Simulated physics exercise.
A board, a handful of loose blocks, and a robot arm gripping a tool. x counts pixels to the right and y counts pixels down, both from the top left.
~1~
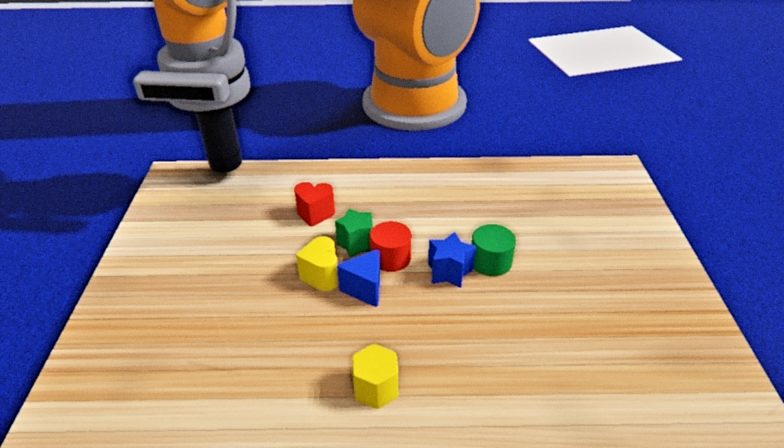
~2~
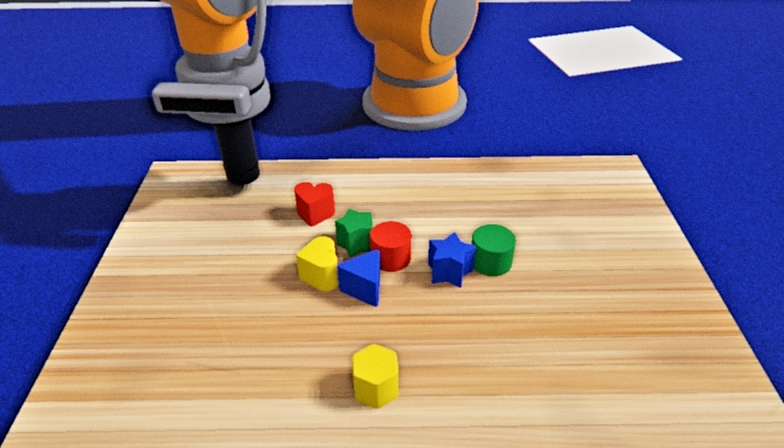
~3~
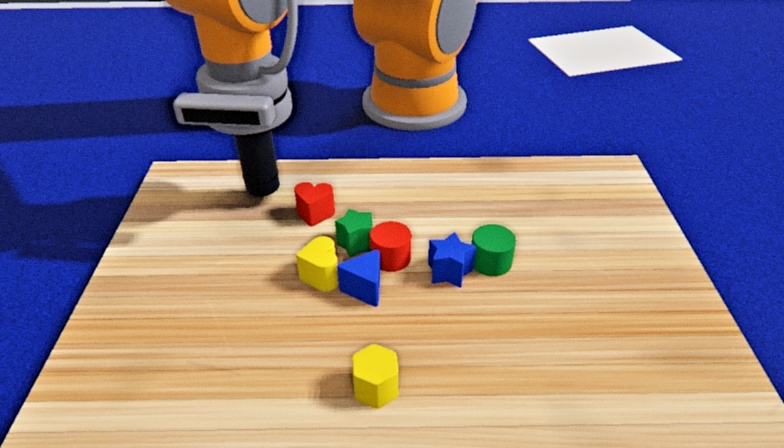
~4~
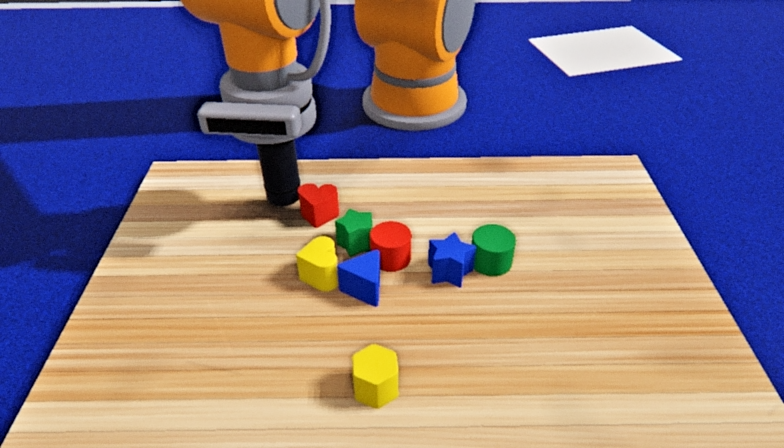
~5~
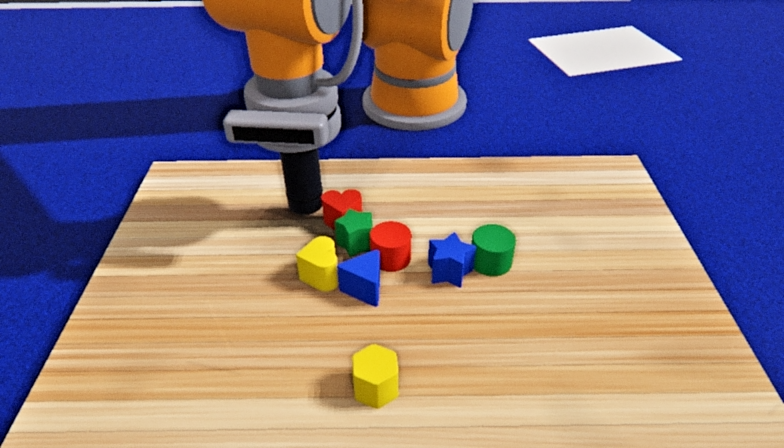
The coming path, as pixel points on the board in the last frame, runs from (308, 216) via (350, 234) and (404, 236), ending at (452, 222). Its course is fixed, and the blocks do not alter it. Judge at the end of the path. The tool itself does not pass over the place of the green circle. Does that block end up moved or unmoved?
Still in place.
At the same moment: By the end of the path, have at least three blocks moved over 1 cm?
The answer is yes.
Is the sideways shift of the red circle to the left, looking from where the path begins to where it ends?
Final answer: No.
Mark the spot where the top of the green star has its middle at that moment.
It should be at (423, 232) by then.
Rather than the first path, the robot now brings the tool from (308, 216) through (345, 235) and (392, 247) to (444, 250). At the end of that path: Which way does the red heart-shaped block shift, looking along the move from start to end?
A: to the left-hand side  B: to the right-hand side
A - to the left-hand side.
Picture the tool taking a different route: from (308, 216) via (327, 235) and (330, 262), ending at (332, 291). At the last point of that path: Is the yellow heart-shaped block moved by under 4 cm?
No, that is not what happens.
What follows on the original path. One third of the way, tool at (350, 223); red heart-shaped block at (384, 200), turned 70° anticlockwise; green star at (379, 225), turned 55° clockwise; red circle at (403, 243).
Two thirds of the way, tool at (405, 225); red heart-shaped block at (412, 193); green star at (419, 232), turned 105° clockwise; red circle at (416, 258).
At the end, tool at (453, 211); red heart-shaped block at (422, 187), turned 210° anticlockwise; green star at (423, 232), turned 120° clockwise; red circle at (415, 258); green circle in place.
